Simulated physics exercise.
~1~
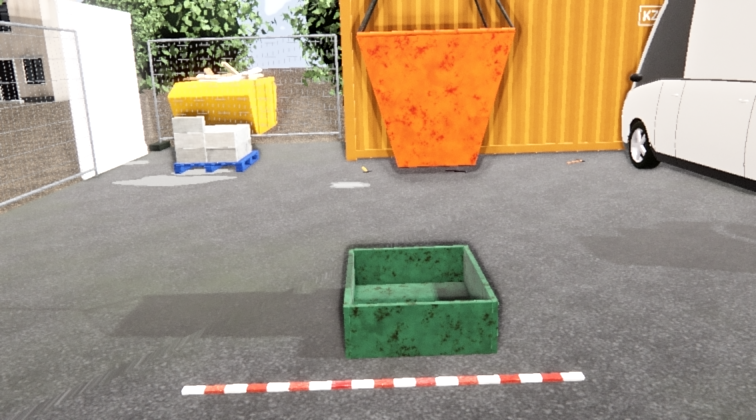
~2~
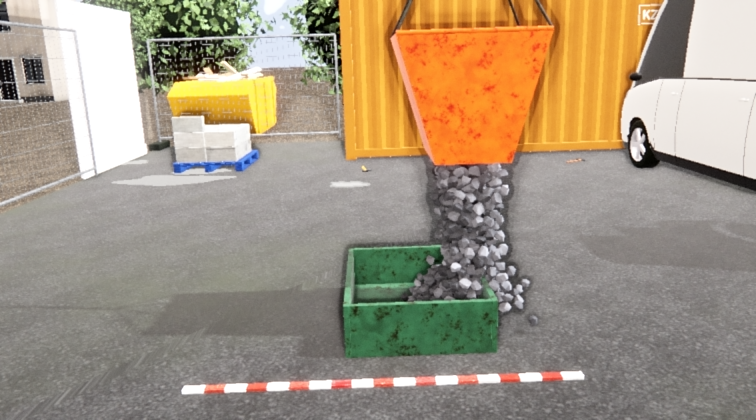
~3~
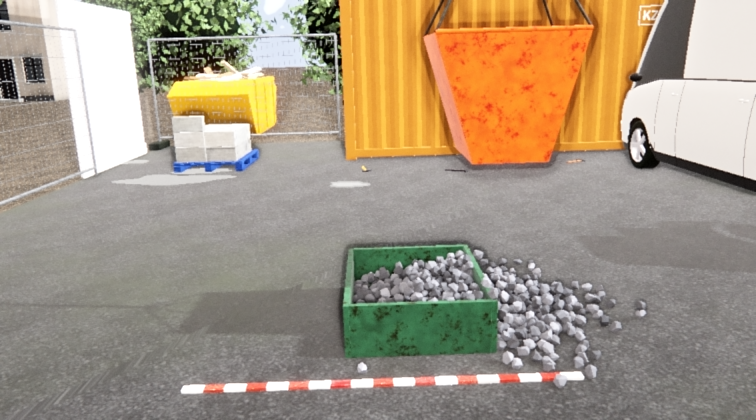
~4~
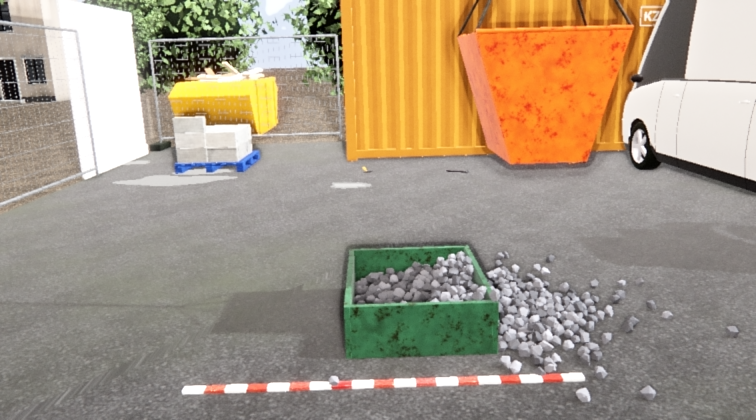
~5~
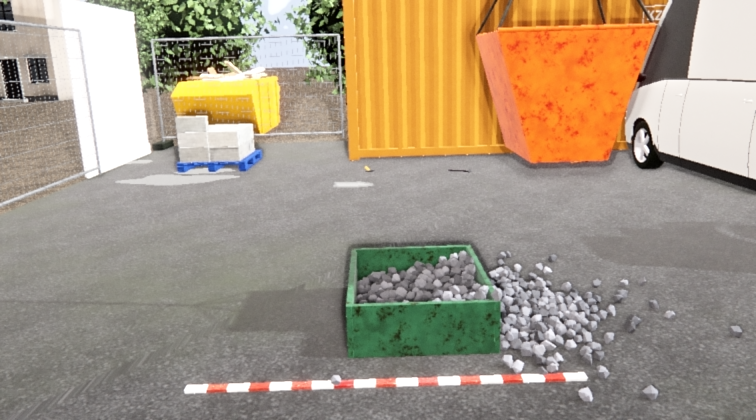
In a paved yard beside a yellow container, an orange skip moved right and dropped a load of grey stones over a green bin; most landed inside, while the rest spilled onto the ground to its right as the empty skip kept moving right.
